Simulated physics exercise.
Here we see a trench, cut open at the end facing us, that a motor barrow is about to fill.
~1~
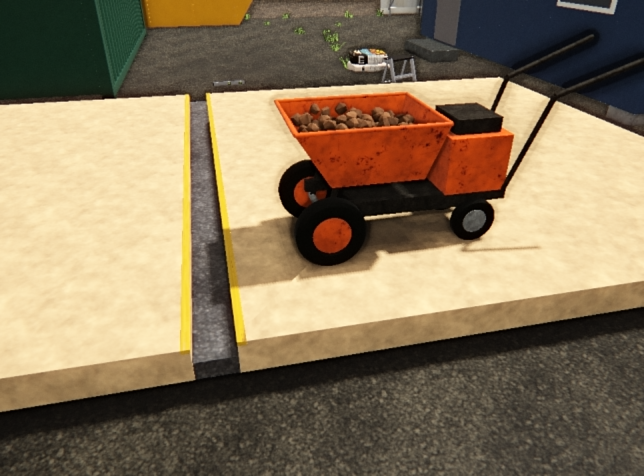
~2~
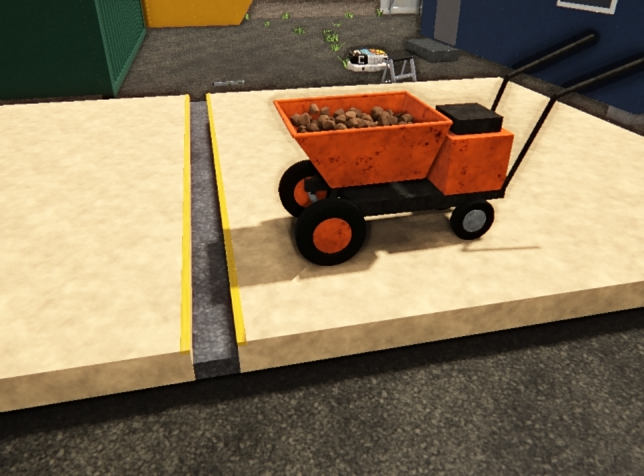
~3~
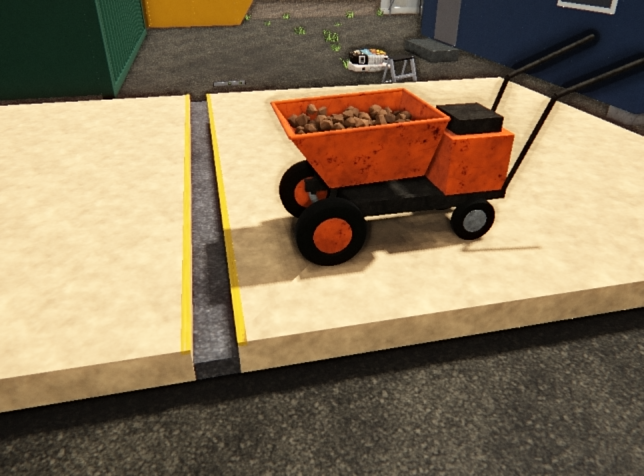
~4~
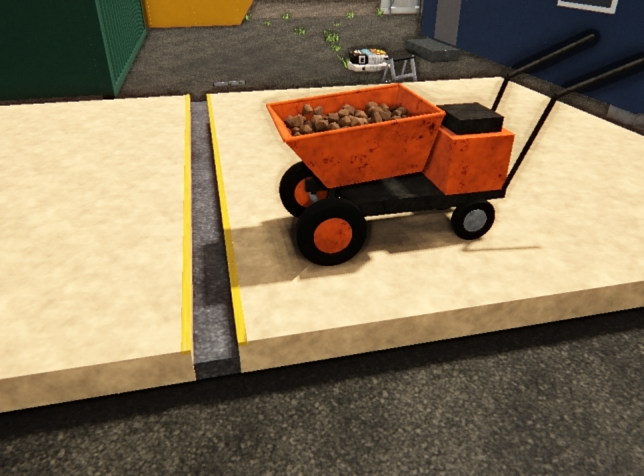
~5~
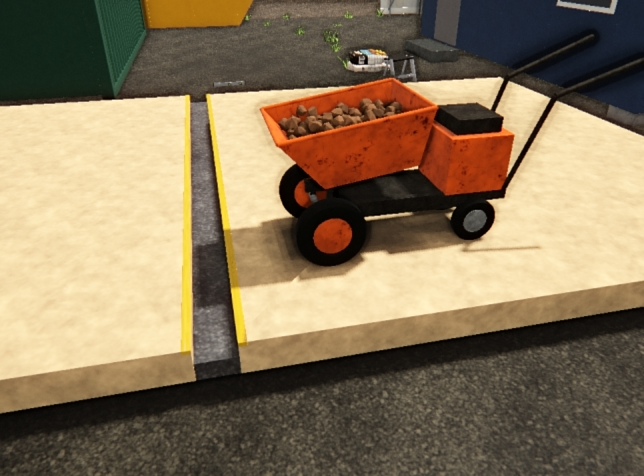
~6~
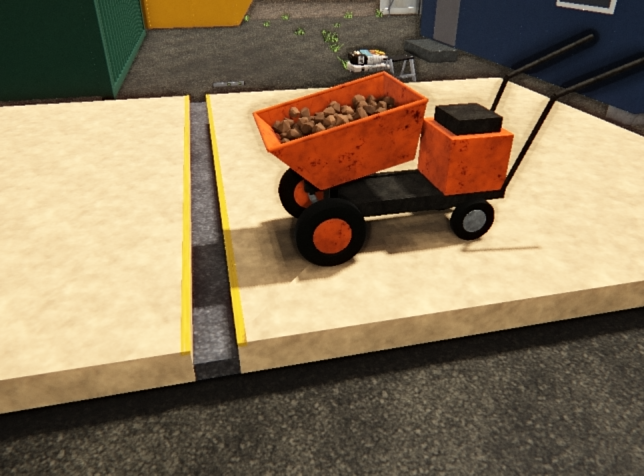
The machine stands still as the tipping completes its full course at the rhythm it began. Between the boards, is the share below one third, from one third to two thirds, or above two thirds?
Between the boards the share is from one third to two thirds.
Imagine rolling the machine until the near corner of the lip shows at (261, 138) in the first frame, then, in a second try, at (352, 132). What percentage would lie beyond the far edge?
Some 70 % then some 10 %.
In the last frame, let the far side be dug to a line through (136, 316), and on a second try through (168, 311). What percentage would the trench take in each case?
Lab note: Try one about 80 %, try two about 60 %.
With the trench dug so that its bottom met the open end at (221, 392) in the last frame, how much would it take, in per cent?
I'd guess close to 70 percent.
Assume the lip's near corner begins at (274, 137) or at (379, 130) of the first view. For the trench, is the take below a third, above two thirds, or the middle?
First: Under a third; second: Less than a third.
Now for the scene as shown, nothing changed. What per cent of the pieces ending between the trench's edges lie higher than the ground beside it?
It comes to 60 per cent or so.
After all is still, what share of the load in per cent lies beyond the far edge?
I'd estimate about 40 per cent of the load.
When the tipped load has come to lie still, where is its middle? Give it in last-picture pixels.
Around (195, 250).
Just after the last frame, skip tipped steeply; every one in the skip.
A moment on, skip tipped right over; almost all in the skip; just a few in or heaped over the trench; just a few falling.
Further on, skip tipped right over; roughly a third in the skip; roughly a third in or heaped over the trench; roughly a third beyond it.
When it is over, skip tipped right over; about a tenth in the skip; just a few short of the trench; roughly half in or heaped over the trench; roughly a third beyond it.
